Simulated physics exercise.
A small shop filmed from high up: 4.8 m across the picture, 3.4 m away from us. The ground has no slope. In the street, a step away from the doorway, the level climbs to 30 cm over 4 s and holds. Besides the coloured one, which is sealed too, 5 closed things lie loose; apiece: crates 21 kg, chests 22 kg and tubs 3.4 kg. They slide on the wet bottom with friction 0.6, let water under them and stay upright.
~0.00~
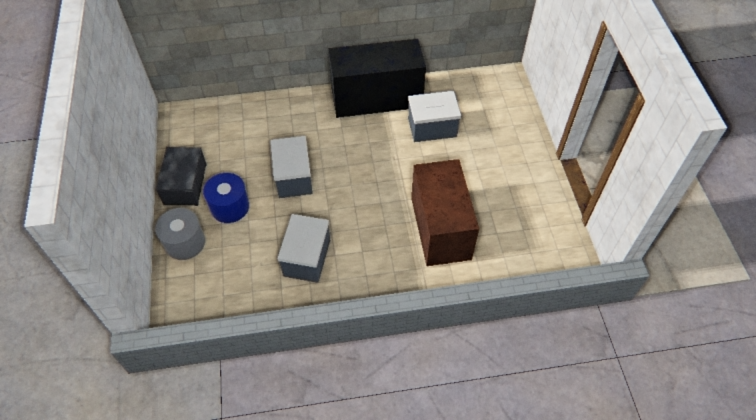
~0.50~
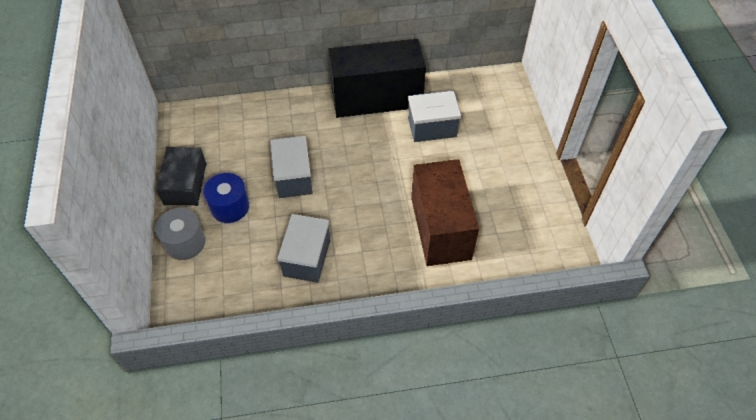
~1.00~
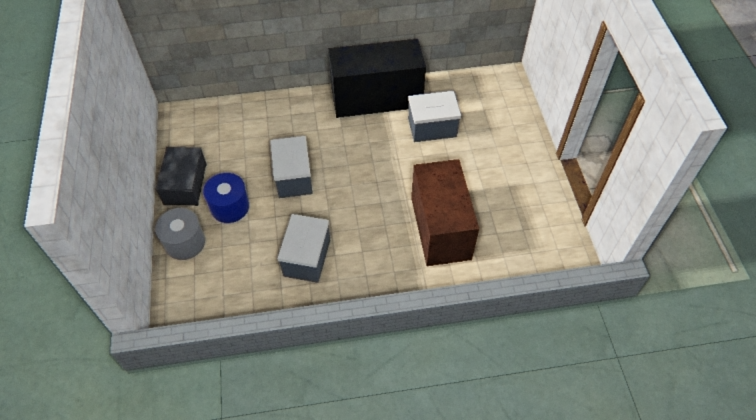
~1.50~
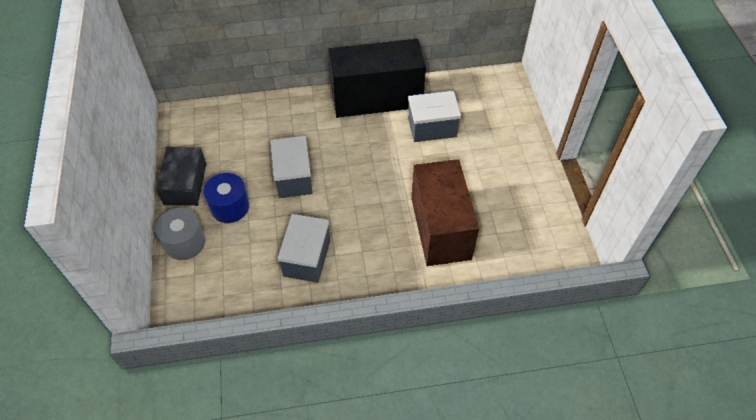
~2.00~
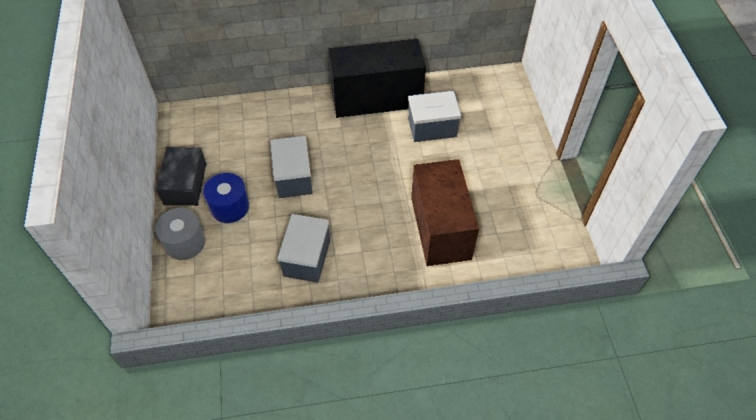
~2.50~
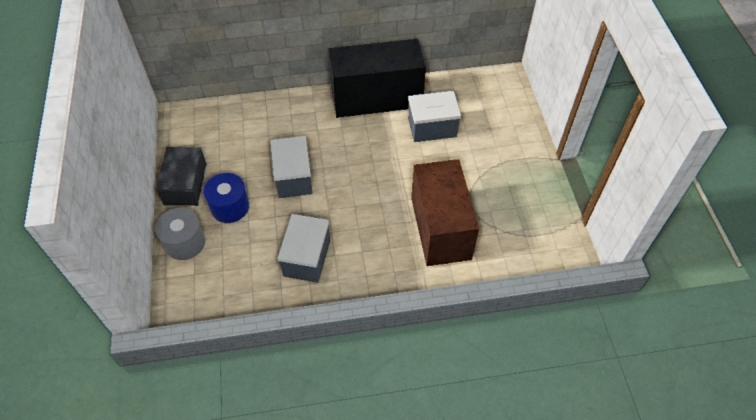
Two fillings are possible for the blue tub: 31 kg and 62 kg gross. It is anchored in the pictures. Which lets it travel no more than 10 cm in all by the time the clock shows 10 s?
I expect that the smaller load will do.
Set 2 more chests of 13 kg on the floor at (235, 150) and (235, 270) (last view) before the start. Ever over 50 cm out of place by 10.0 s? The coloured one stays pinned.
In turn: Short of it, short of it.
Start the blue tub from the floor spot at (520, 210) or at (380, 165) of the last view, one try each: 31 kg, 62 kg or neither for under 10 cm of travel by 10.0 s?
In turn: It takes the larger; either load holds.
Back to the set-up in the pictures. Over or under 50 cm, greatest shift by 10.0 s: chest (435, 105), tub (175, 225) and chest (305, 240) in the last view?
In turn: Under, past it, less.
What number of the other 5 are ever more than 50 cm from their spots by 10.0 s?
1 of them.
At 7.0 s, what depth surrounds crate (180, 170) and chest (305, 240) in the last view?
About 1 and 5 cm.
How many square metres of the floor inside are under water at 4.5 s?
Roughly 7.0 m2.
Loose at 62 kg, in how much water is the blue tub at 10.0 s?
Roughly 9 cm.
After 3.5 s the blue tub would be 0 cm from its start with 31 kg and 0 cm from its start with 62 kg; 0 cm of water round it then.
After 4.5 s the blue tub would be 0 cm from its start with 31 kg and 0 cm from its start with 62 kg; 0 cm of water round it then.
After 7.0 s the blue tub would be 0 cm from its start with 31 kg and 0 cm from its start with 62 kg; 2 cm of water round it then.
After 10.0 s the blue tub would be 0 cm from its start with 31 kg and 0 cm from its start with 62 kg; 9 cm of water round it then.
